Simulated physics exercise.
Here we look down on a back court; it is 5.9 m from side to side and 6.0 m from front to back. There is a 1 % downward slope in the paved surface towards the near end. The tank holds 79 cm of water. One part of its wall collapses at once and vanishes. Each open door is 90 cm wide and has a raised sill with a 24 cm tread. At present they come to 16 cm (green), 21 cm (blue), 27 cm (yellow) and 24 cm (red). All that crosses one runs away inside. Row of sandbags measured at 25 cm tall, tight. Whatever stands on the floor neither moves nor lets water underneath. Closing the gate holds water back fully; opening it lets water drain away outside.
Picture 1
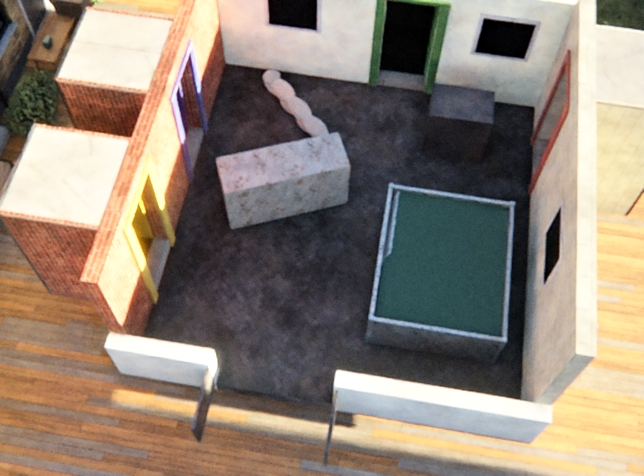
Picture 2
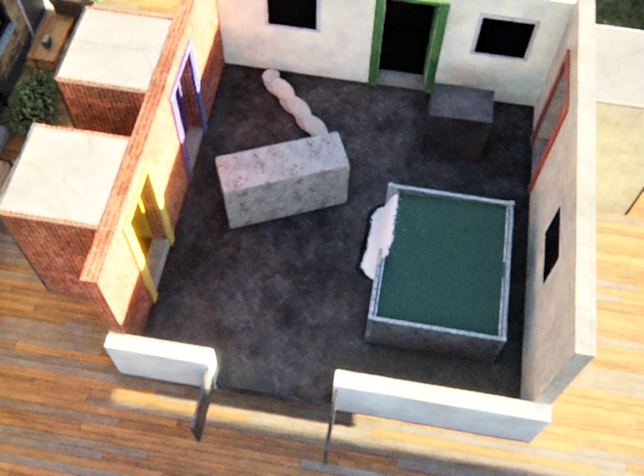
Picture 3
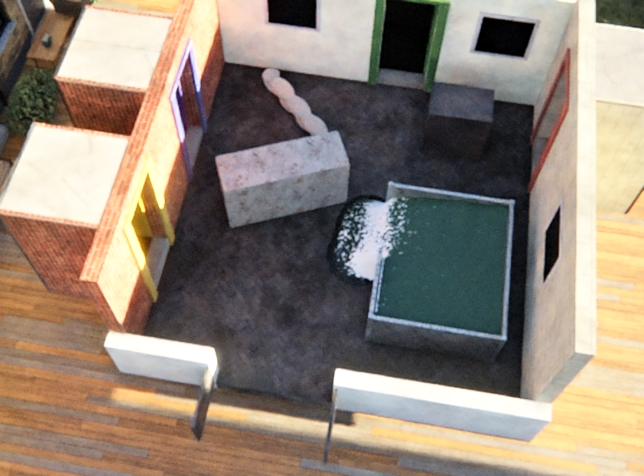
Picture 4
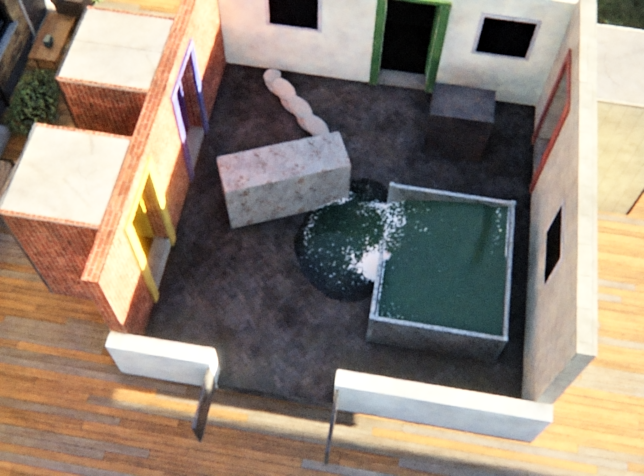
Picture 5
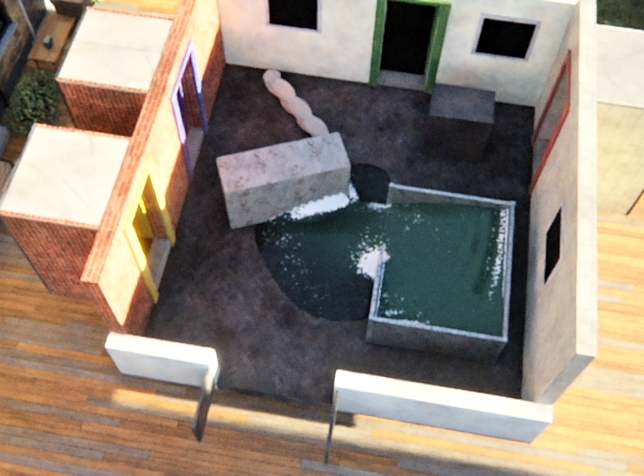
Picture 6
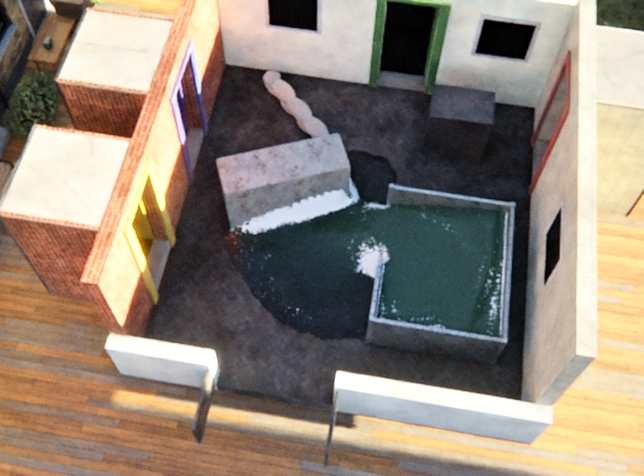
Water bursts from the left side of the green tank and spreads across the dark floor.
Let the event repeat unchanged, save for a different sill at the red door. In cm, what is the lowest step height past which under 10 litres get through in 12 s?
Close to 5 cm is just enough.
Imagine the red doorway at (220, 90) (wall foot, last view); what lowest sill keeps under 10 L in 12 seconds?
11.5 cm.
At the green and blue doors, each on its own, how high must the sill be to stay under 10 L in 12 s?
Close to 12.5 cm (green) and close to 9.0 cm (blue).
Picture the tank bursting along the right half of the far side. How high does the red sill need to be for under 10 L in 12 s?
Required height: Approx. 32 cm.
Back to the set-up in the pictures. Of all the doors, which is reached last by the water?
The answer is the red door.
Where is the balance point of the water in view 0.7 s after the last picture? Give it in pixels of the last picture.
Centre estimate: (386, 270) px, approximately.
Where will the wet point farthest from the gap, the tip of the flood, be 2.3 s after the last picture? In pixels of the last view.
(226, 66).
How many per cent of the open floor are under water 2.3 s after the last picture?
Approximately 60 % of it.
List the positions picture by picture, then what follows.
In the first frame, the tank at (444, 261) is whole and still, 79 cm deep; the red door at (547, 132) is dry.
In the second frame, water pours out at (384, 236) and has run 0.3 m, to (361, 267); about 7 cm deep outside, 79 cm at the back.
In the third frame, the front is at (333, 259), 0.8 m from the gap at (384, 236); 1.0 m2 of floor is wet, 79 cm left at the back.
In the fourth frame, the front is at (300, 248), 1.4 m from the gap at (385, 237); 2.2 m2 of floor is wet, 78 cm left at the back.
In the fifth frame, the front is at (261, 239), 2.0 m from the gap at (385, 238); 3.6 m2 of floor is wet, 69 cm left at the back.
In the sixth frame, water pours out at (385, 239) and has run 2.6 m, to (229, 238); about 6 cm deep outside, 68 cm at the back; the red door at (547, 133), 3.1 m from the gap, is still 2.7 m from the nearest water.
Then, 0.7 s after the last picture water covers 30 % of the floor, deepest (55 cm) near (344, 206); it has not reached the red door.
Then, 2.3 s after the last picture water covers 60 % of the floor, deepest (44 cm) near (139, 356); it has not reached the red door.
Then, 11.3 s after the last picture water covers 95 % of the floor, deepest (13 cm) near (522, 233); 8 cm at the red door, 0 litres in over its 24 cm sill.
At the red door as built, the water peaked near 8 cm, 11.1 s after the last picture.
Run again over the same 12 s with other heights there, 19 litres in over 4 cm, 4 litres over 6.5 cm. The limit of 10 litres is kept from about 5 cm up.
